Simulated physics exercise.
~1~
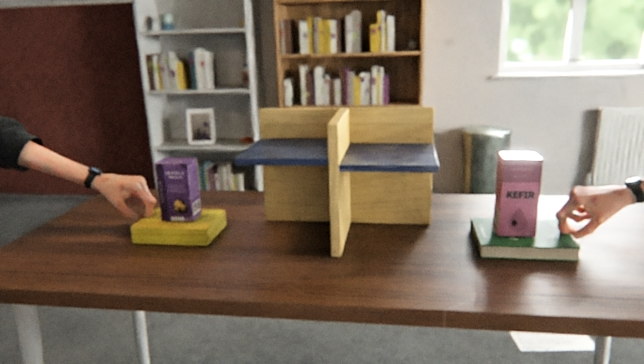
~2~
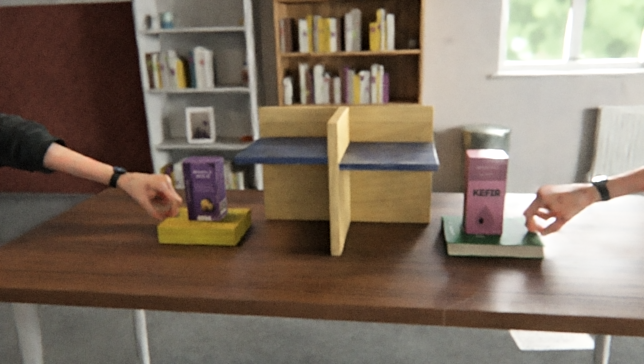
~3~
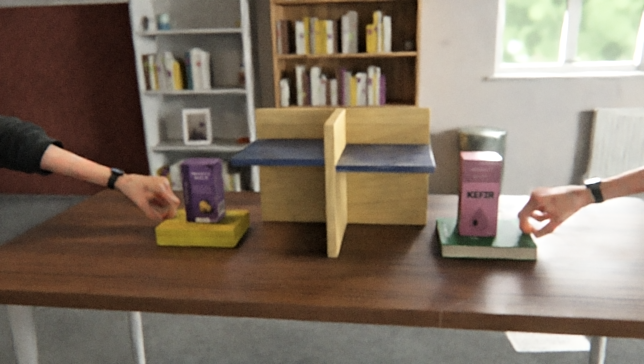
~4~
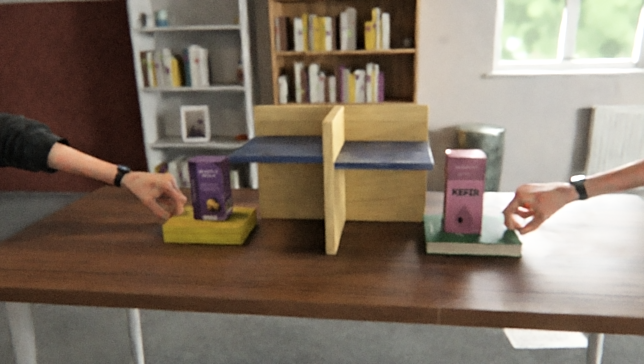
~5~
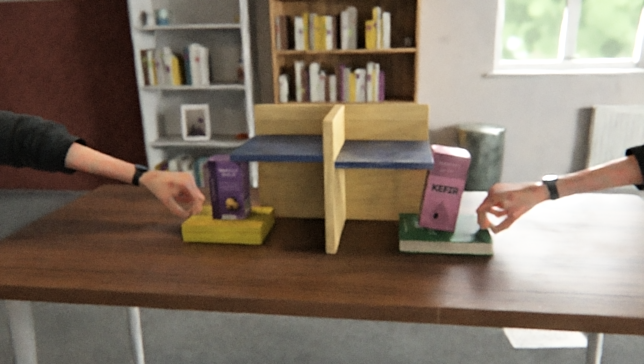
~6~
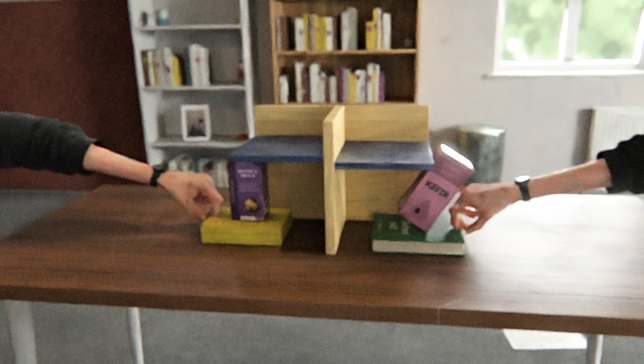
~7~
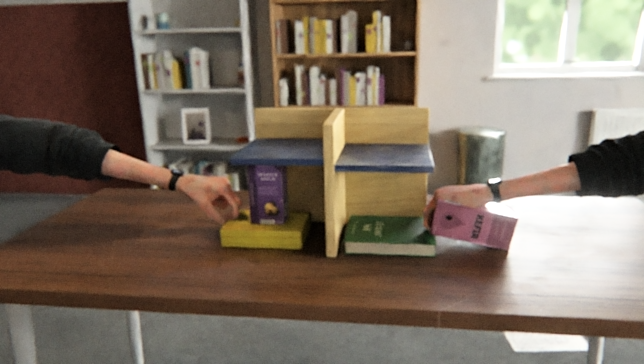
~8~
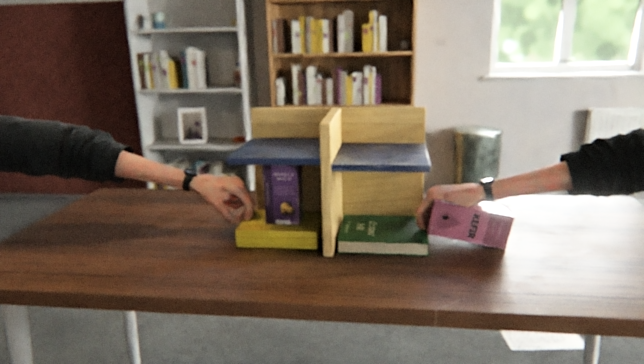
Two hands slide a yellow board carrying an upright purple carton and a green book carrying a taller pink carton across a wooden table, toward a wooden rack with a blue shelf on each side. The purple carton moves right while the pink one moves left, both standing at first. At the right shelf's edge, the pink carton strikes and leans back, tipping further as the book keeps sliding beneath. It drops off onto its side by the hand. Meanwhile, the purple carton passes under the left shelf, still upright, and the green book rests below the right one.
